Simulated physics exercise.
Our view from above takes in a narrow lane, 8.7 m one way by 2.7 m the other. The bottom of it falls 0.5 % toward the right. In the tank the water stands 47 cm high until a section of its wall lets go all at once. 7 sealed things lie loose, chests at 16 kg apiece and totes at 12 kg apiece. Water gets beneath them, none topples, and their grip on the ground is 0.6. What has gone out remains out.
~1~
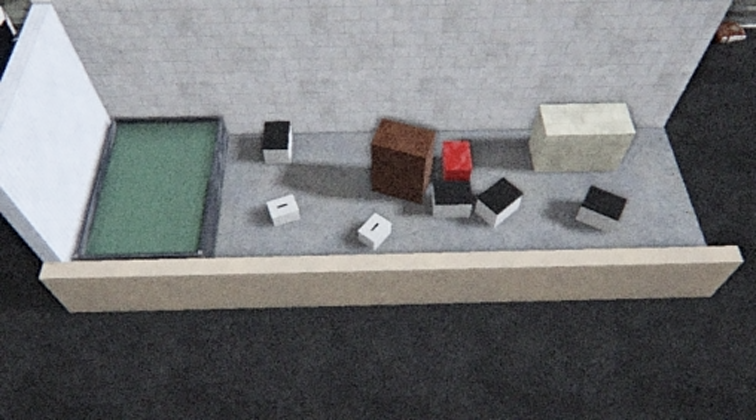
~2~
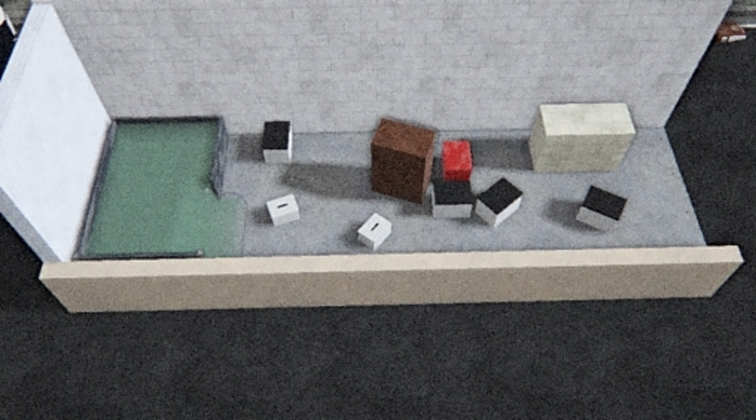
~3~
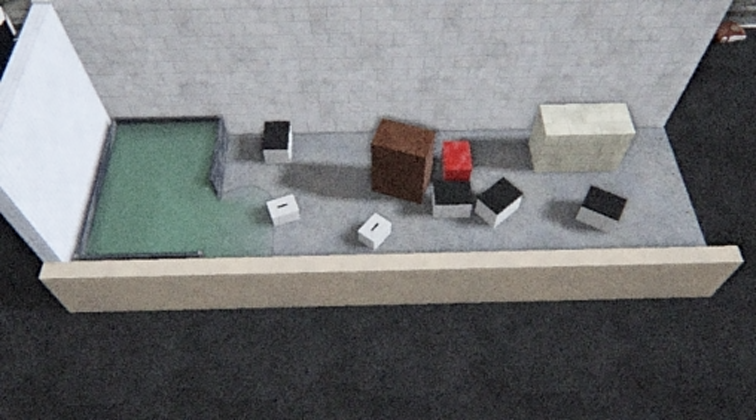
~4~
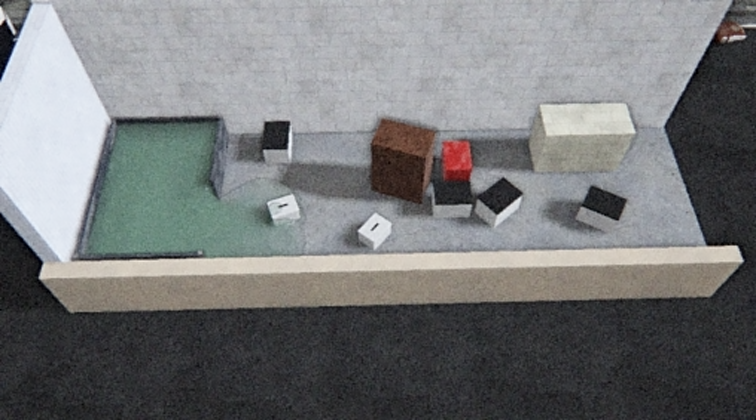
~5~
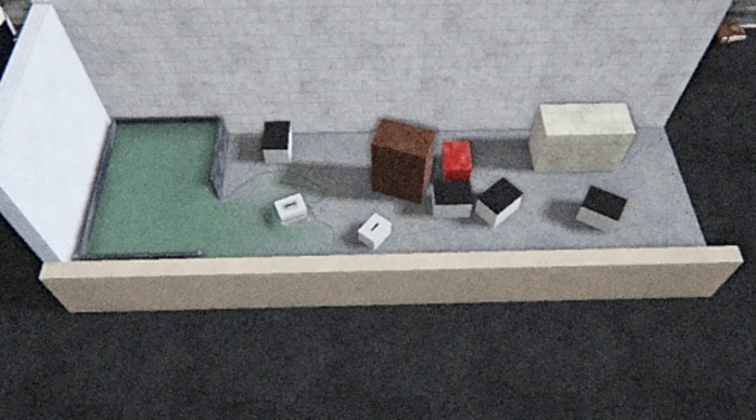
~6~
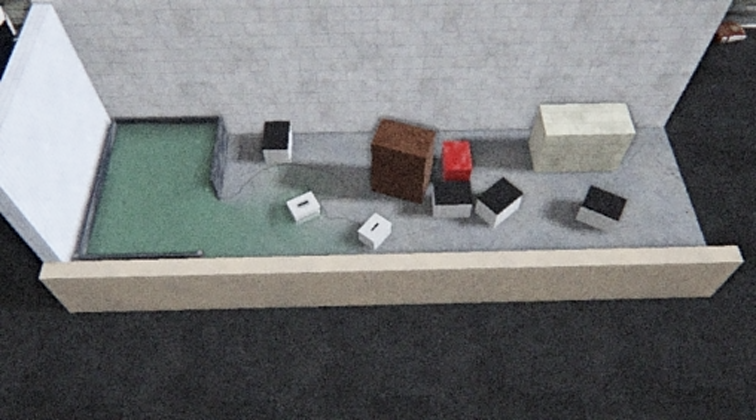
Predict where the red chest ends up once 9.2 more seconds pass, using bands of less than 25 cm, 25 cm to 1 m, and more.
It will keep more or less to its spot.
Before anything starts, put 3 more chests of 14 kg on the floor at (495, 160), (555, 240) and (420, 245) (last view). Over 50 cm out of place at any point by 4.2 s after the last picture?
Listed order: Below the mark, above the mark and above the mark.
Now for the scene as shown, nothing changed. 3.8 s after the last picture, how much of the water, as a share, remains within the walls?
Somewhere near 90 percent, give or take.
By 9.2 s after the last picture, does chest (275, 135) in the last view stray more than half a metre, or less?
Result - not that far.
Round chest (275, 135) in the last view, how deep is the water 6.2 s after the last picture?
I'd say some 3 cm.
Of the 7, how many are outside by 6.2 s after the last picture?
Count at that moment: 2.
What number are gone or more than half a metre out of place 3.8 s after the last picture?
Tally at that time: 5.
Then, 1.2 s after the last picture the red chest is near (457, 155), 0.0 m from its start, aground; 0 of 7 are out; 1 afloat.
Then, 3.8 s after the last picture the red chest is near (458, 152), 0.1 m from its start, aground; 1 of 7 are out; 0 afloat.
Then, 6.2 s after the last picture the red chest is near (457, 153), 0.0 m from its start, aground; 2 of 7 are out; 0 afloat.
Then, 9.2 s after the last picture the red chest is near (457, 153), 0.0 m from its start, aground; 2 of 7 are out; 0 afloat.
